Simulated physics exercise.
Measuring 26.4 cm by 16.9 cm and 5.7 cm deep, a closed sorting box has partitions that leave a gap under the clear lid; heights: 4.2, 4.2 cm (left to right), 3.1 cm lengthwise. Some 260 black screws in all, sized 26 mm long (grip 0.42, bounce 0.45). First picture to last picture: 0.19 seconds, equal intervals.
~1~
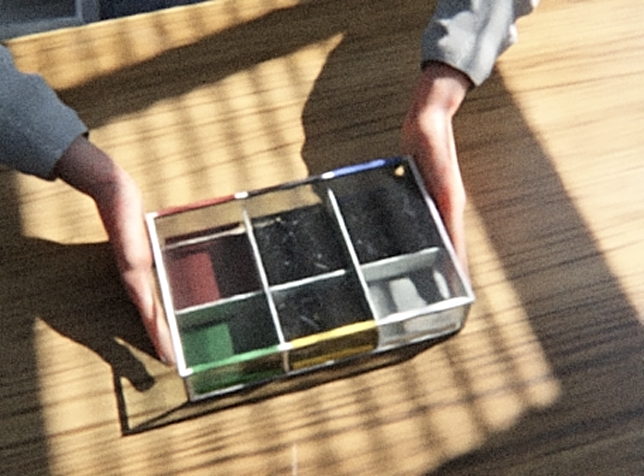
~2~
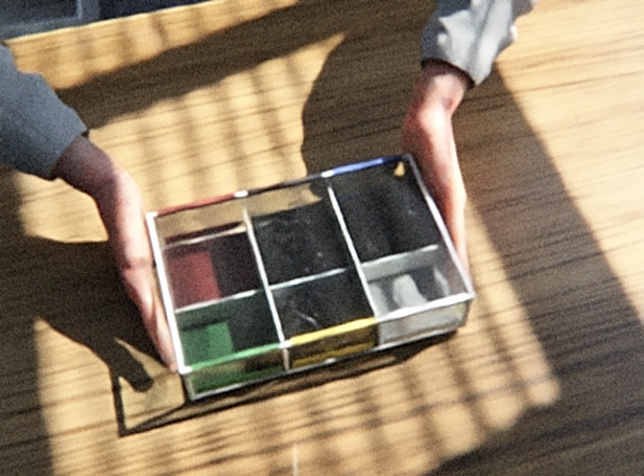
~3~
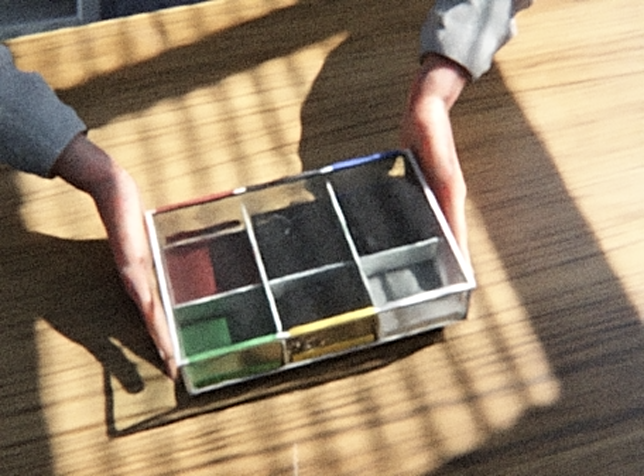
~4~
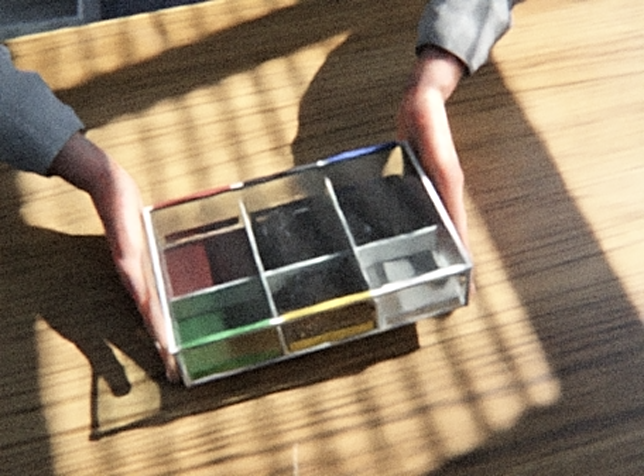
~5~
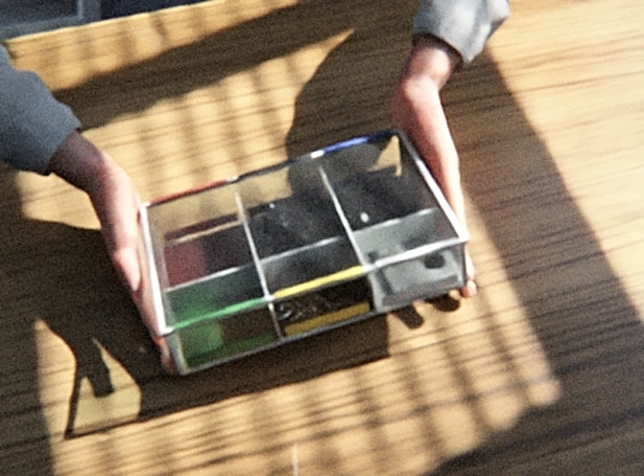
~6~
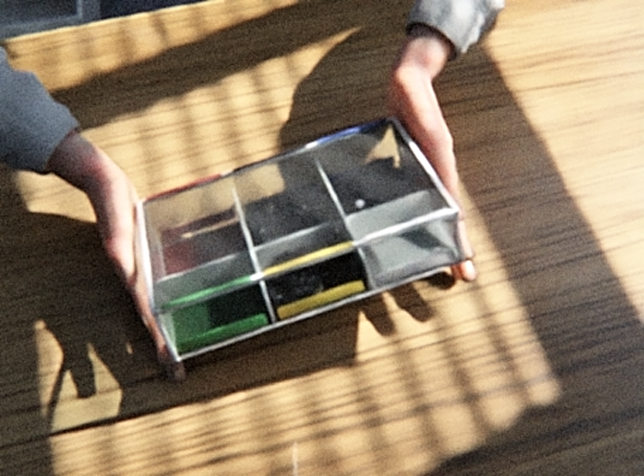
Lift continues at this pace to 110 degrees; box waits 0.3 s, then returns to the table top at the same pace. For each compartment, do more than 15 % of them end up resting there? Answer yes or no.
Red: No, blue: Yes, green: No, yellow: No, white: No, black: Yes.
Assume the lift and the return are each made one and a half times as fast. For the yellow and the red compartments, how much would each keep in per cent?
Then the yellow compartment would hold 0 per cent and the red one 10 per cent.
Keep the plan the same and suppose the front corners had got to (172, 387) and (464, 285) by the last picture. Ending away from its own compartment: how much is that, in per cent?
Roughly 35 per cent.
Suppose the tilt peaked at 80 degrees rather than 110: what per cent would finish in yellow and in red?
With that change you'd see yellow at 5 % and red at 5 %.
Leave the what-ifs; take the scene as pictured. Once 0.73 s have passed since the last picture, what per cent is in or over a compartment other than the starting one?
About 25 percent.
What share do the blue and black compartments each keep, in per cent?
Blue: 35; black: 55.
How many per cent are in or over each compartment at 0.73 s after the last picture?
Red 5, blue 35, green 0, yellow 10, white 0, black 55.
Then, 0.73 s after the last picture, tilt 110 degrees; red 5 %, blue 35 %, yellow 10 %, black 55 %.
Then, 1.22 s after the last picture, tilt 60 degrees; red 10 %, blue 35 %, black 55 %.
Then, 1.78 s after the last picture, tilt 0 degrees; red 10 %, blue 35 %, black 55 %.
In the end, red 10 %, blue 35 %, green 0 %, yellow 0 %, white 0 %, black 55 %.
